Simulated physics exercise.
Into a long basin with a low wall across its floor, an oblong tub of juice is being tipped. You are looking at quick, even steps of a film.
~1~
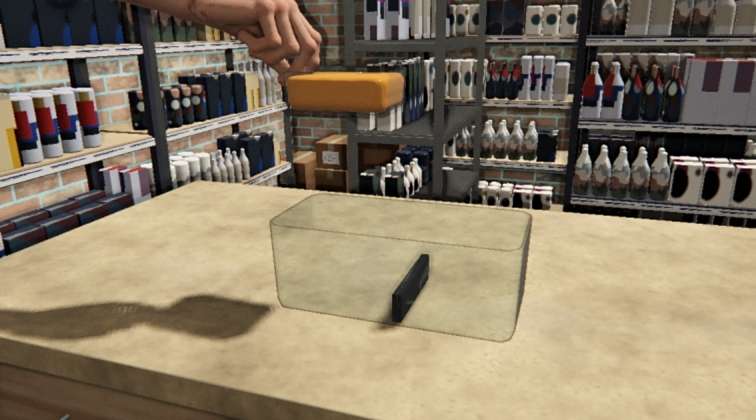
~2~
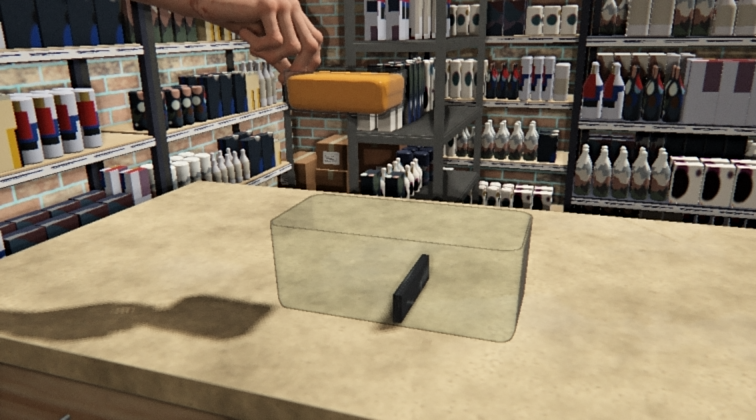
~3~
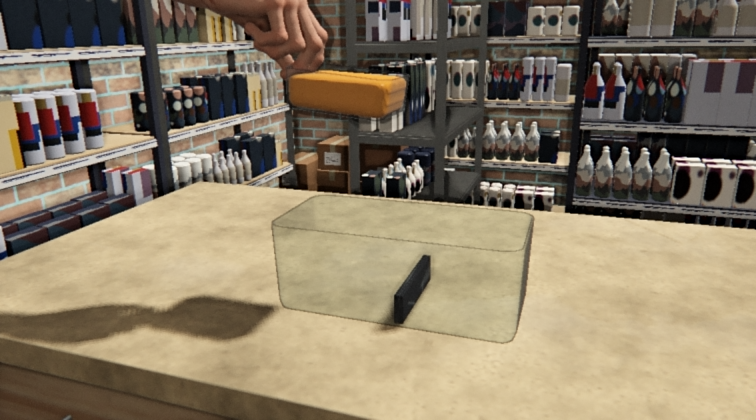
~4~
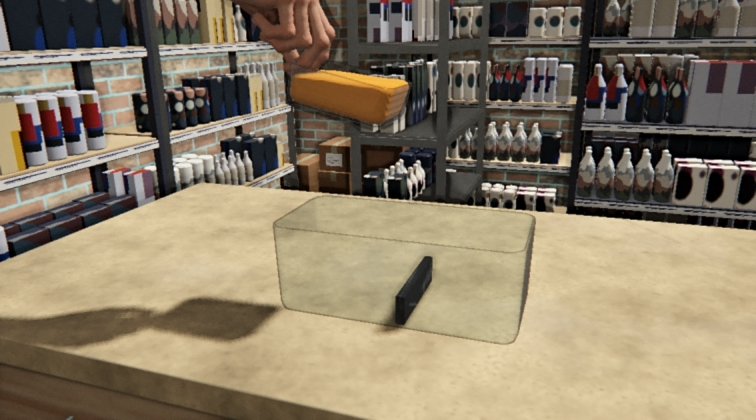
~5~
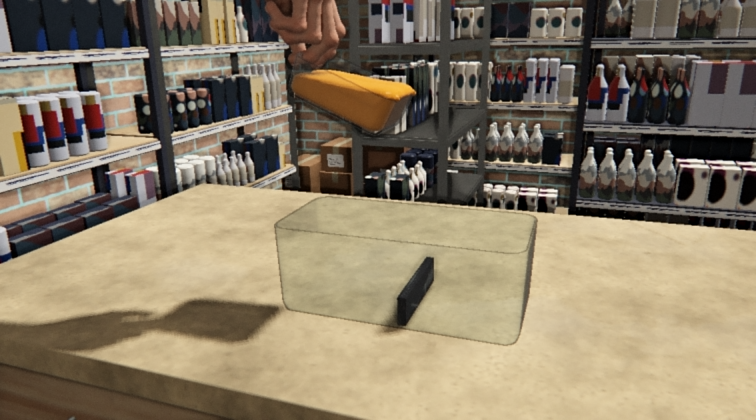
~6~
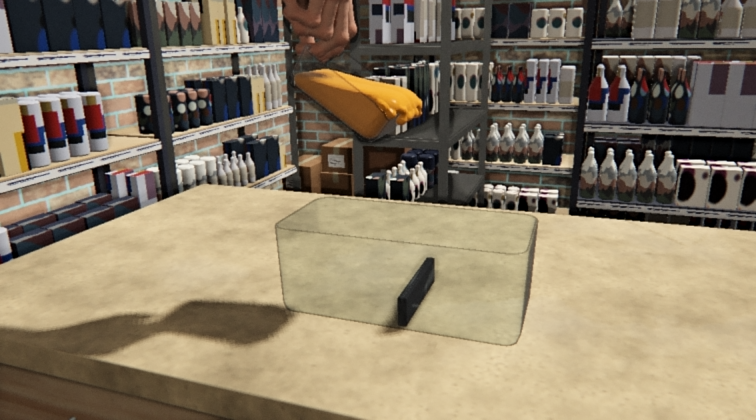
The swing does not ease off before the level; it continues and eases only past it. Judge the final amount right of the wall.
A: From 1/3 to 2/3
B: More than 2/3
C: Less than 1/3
B.
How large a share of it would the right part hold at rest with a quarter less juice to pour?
The share comes to some 75 parts in a hundred.
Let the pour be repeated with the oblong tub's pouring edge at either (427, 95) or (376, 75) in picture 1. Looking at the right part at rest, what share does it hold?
It comes out at around 80 percent and then around 65 percent.
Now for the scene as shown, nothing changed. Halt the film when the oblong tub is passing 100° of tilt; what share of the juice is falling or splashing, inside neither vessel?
I'd put it near 40 per cent.
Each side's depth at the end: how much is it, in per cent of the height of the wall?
Left 10 per cent, right 50.
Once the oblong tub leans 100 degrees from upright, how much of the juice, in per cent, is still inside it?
5 per cent or so.
A moment on, the oblong tub is tipped right over and 4 per cent is still to pour, 1 is left of the wall and 57 right of it.
Next, the oblong tub is tipped right over and 0 per cent is still to pour, 16 is left of the wall and 79 right of it.
Then the oblong tub is tipped right over and 0 per cent is still to pour, 20 is left of the wall and 78 right of it.
Later the oblong tub is tipped right over and 0 per cent is still to pour, 20 is left of the wall and 78 right of it.
At rest 20 per cent lies left of the wall, 78 right of it and 2 outside.
